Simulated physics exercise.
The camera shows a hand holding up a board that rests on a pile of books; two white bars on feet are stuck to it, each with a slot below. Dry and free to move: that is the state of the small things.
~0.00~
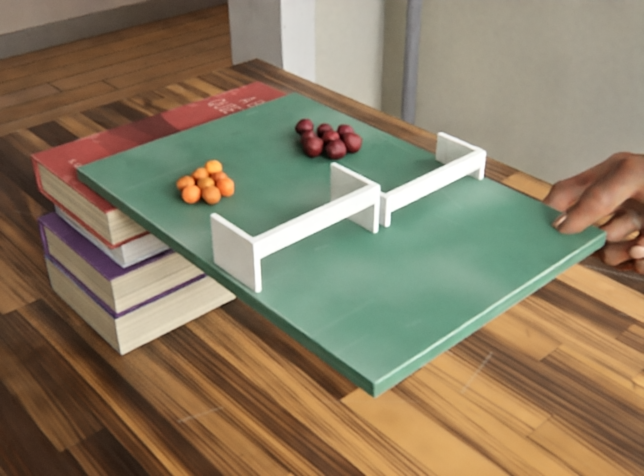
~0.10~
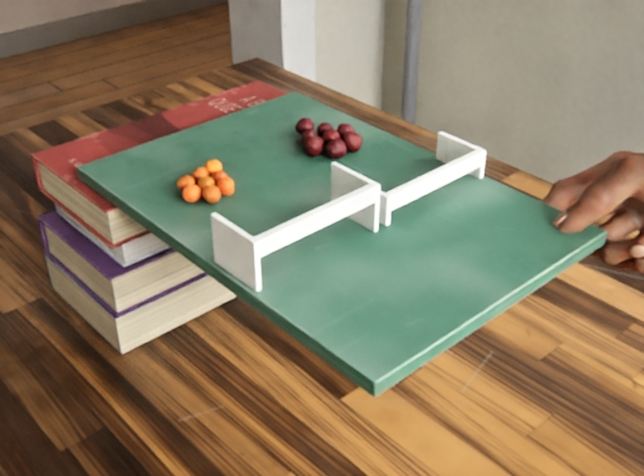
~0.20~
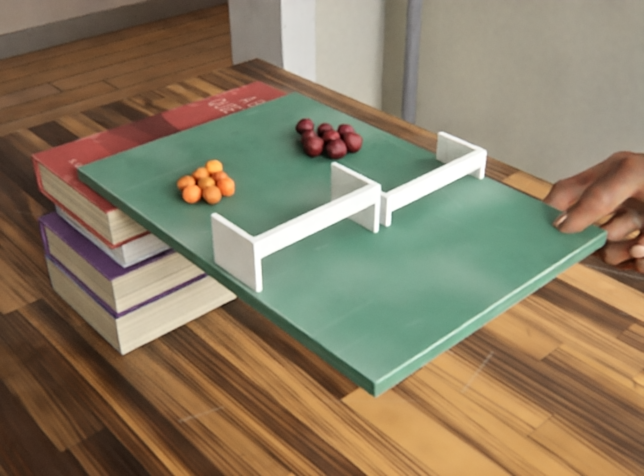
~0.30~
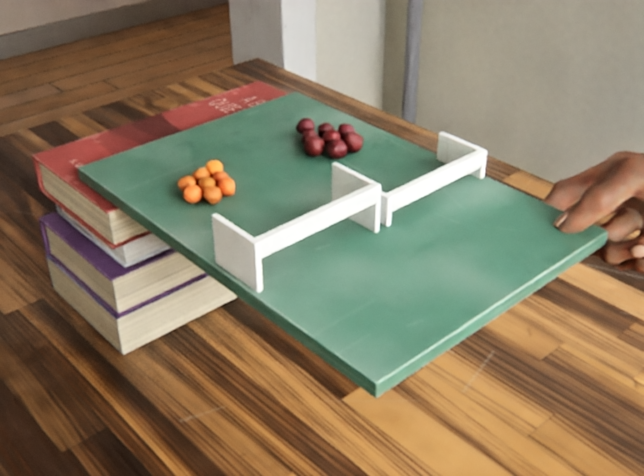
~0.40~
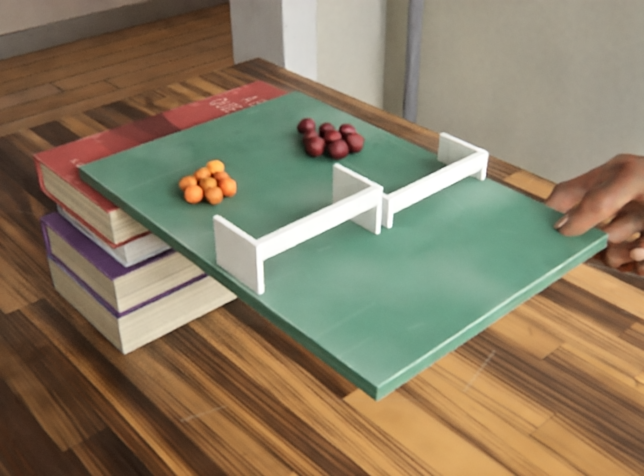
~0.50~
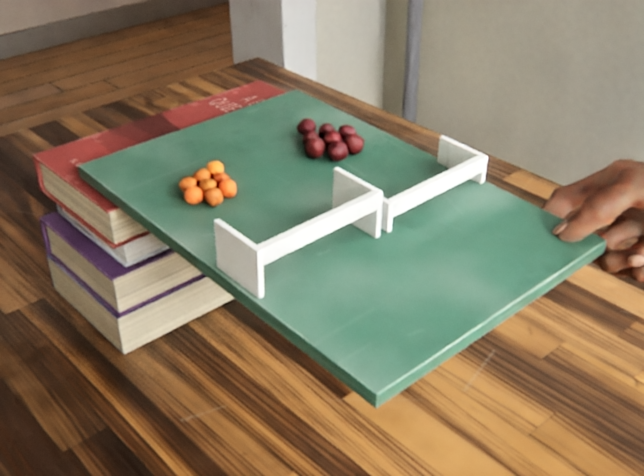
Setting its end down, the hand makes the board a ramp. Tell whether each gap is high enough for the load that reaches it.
In order: The front handful will likely find a way out. The back handful will likely find no way out.
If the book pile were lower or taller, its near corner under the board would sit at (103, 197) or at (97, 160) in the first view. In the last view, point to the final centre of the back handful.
The first gives (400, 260), the second gives (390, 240).
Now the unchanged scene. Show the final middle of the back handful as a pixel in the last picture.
Near (402, 265), roughly.
After 0.93 s, board sloping at 10°; front handful where it was; back handful where it was.
After 1.48 s, board sloping at 20°; front handful the bulk past its gate; back handful has reached its gate.
After 2.07 s, board sloping at 30°; front handful the whole lot past its gate; back handful has reached its gate.
In the end (2.7 s), board resting at 30°; front handful the whole lot past its gate; back handful gathered behind its gate.
